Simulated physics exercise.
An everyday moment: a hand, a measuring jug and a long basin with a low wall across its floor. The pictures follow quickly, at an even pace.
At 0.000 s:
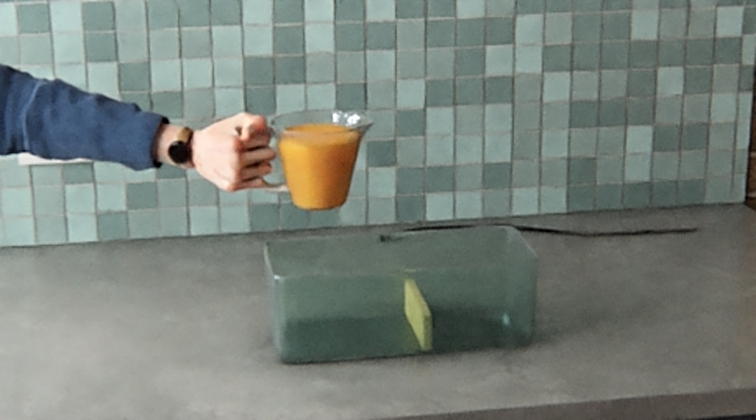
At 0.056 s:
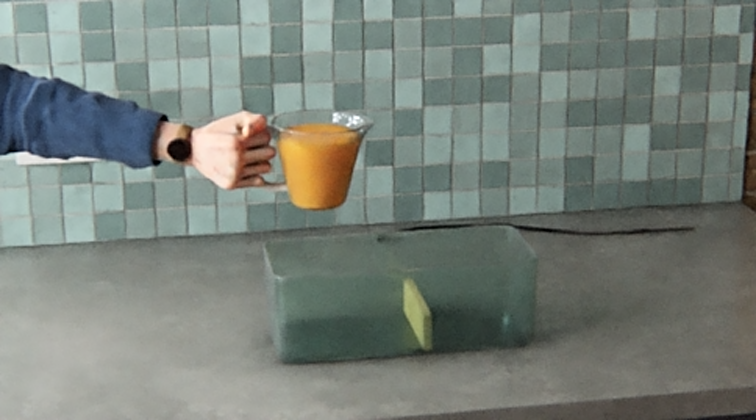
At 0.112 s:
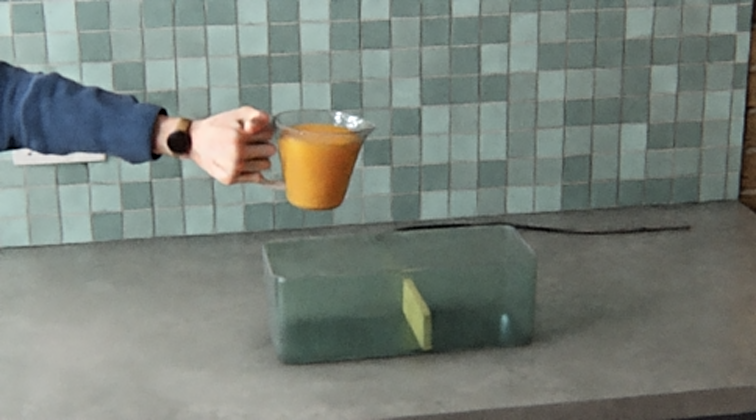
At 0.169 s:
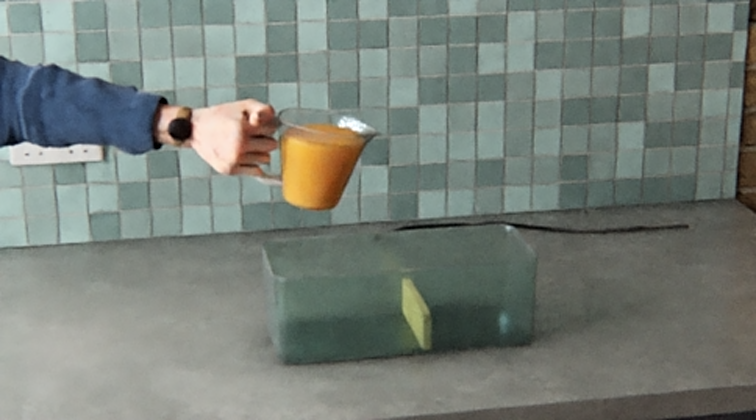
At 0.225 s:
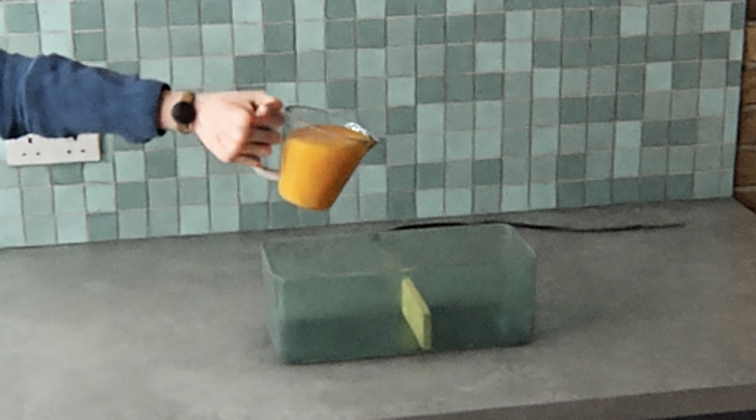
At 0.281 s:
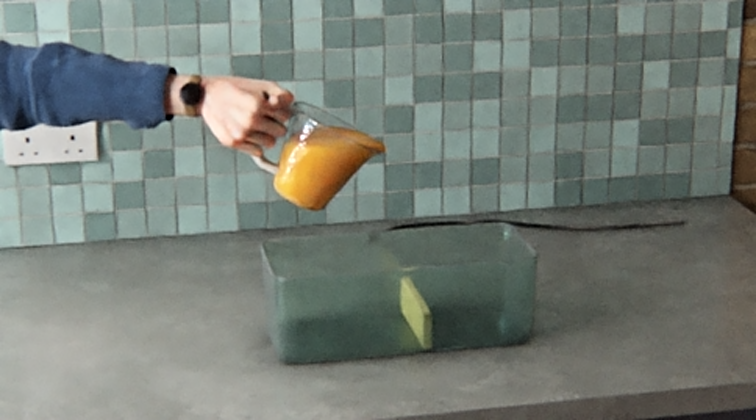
A glass measuring jug of orange juice, held by its handle in a hand with a dark watch, hangs almost still above a long, clear greenish basin with a low yellow-green wall inside. The hand then tilts the jug steadily to the right, and the juice shifts up to its right rim.
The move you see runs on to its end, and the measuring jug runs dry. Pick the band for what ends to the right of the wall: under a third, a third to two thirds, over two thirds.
It comes to from a third to two thirds.
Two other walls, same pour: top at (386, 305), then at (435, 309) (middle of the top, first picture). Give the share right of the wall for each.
Near 95 % and 25 %.
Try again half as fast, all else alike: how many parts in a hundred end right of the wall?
Roughly 65 in a hundred.
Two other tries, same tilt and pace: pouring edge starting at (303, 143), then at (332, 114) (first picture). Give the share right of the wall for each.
About 5 and 5 per cent.
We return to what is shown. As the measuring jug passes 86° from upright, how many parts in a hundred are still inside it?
Near 45 %.
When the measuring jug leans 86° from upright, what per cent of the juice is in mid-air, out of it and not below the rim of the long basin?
Some 25 per cent.
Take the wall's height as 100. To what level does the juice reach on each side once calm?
Some 20 per cent left and 30 right.
By 0.58 s the tilt is 86° and 47 per cent is still to pour, 3 is left of the wall and 25 right of it.
By 0.80 s the tilt is 101° and 7 per cent is still to pour, 41 is left of the wall and 43 right of it.
By 1.02 s the tilt is 101° and 0 per cent is still to pour, 55 is left of the wall and 43 right of it.
By 1.27 s the tilt is 101° and 0 per cent is still to pour, 56 is left of the wall and 43 right of it.
At rest 56 per cent lies left of the wall, 44 right of it and 1 outside.
